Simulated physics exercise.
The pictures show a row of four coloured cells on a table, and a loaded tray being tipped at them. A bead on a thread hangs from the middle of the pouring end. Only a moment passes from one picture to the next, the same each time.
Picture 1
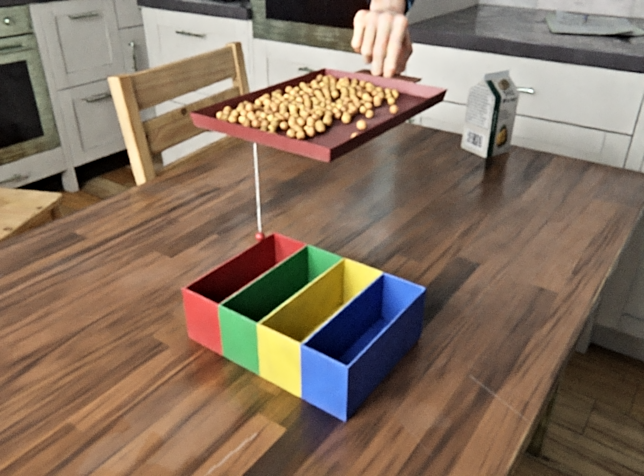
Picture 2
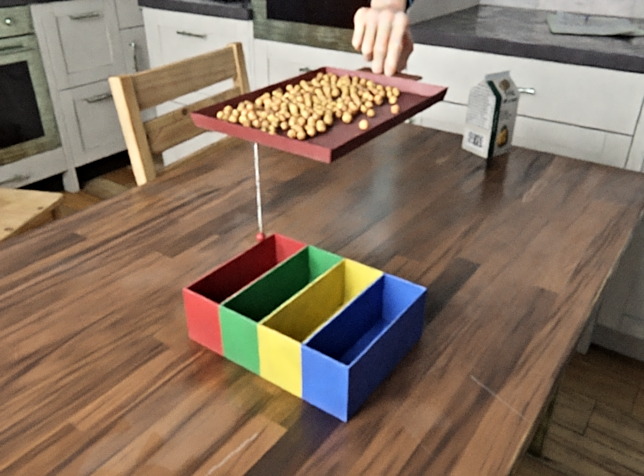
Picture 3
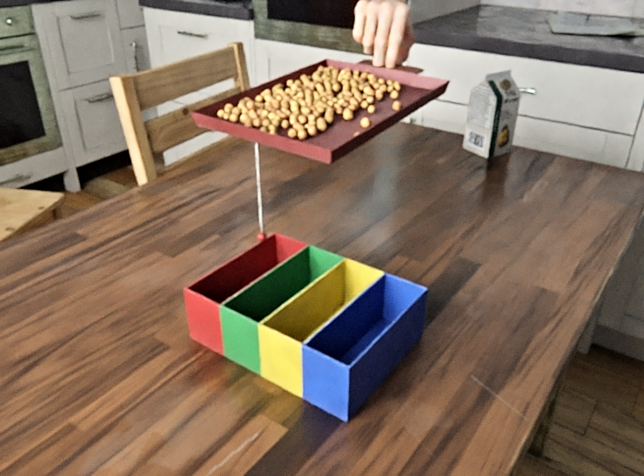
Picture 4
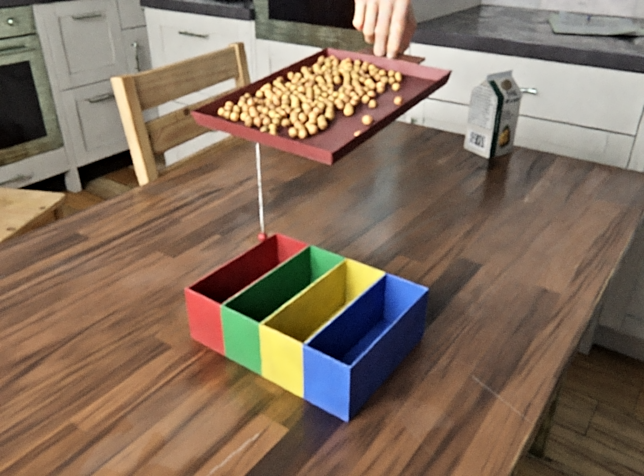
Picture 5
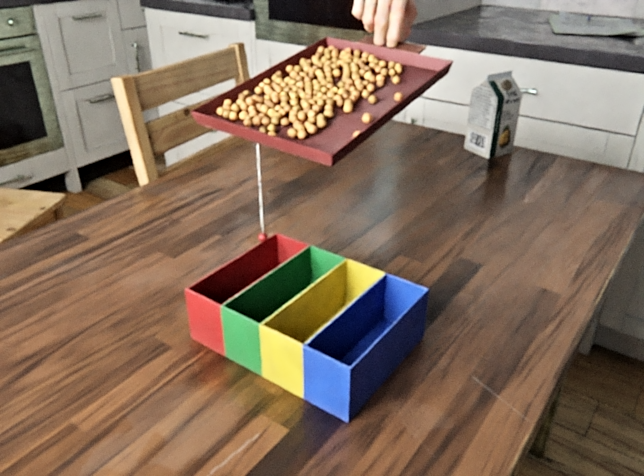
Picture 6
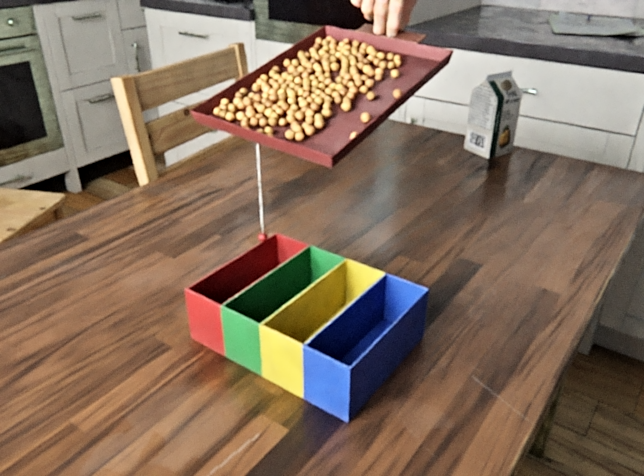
In a kitchen, a hand gradually raising the far side of a red tray of round wooden beads above four coloured cells.
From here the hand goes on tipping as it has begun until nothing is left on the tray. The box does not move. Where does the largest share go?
It favours the green compartment.
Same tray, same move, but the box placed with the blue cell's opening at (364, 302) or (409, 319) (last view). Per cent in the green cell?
The first gives 30 %, the second 40 %.
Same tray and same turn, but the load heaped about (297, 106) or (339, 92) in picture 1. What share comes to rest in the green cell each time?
About 40 and 40 per cent.
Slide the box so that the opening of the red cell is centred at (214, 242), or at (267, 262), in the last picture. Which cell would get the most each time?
The first try: The cell in blue. The second: Green.
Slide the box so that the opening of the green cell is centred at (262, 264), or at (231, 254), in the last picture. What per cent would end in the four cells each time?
The first gives 90 %, the second 80 %.
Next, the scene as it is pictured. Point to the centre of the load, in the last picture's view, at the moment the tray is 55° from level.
Near (283, 125).
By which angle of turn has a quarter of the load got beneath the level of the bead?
Near 70 degrees.
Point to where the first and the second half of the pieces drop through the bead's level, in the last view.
First near (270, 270), later near (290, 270).
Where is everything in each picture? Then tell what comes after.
Corners of the pouring end at (194, 112) and (329, 147), level; middle of the load at (308, 104), round wooden beads; bead on its thread at (260, 237); red cell at (203, 317); green cell at (240, 335); yellow cell at (280, 356); blue cell at (324, 378), in the first frame.
Corners of the pouring end at (195, 112) and (330, 147), level; middle of the load at (309, 103), in the second frame.
Corners of the pouring end at (196, 112) and (330, 148), tipped barely, lowest at the right corner; middle of the load at (310, 99), in the third frame.
Corners of the pouring end at (196, 111) and (331, 150), tipped a little, lowest at the right corner; middle of the load at (310, 94), in the fourth frame.
Corners of the pouring end at (196, 111) and (331, 152), tipped a little, lowest at the right corner; middle of the load at (309, 89), in the fifth frame.
Corners of the pouring end at (195, 110) and (331, 154), tipped a little, lowest at the right corner; middle of the load at (307, 85), nearly all on the move; red cell at (205, 317); green cell at (242, 336); yellow cell at (282, 356); blue cell at (326, 379), in the sixth frame.
Soon, tray tipped steeply; most on the tray; a stray few in the green cell; a stray few in the yellow cell; a stray few in the red cell; a small part falling or outside the box.
A while on, tray tipped right over; a small part on the tray; about a third in the green cell; about a quarter in the yellow cell; about a quarter in the red cell; a stray few in the blue cell; about a quarter falling or outside the box.
Towards the end, tray tipped past a quarter turn; about a third in the green cell; about a quarter in the yellow cell; about a quarter in the red cell; a small part in the blue cell; about a quarter falling or outside the box.
Finally, tray tipped past a quarter turn; about a third in the green cell; about a quarter in the yellow cell; about a quarter in the red cell; a small part in the blue cell; about a quarter outside the box.
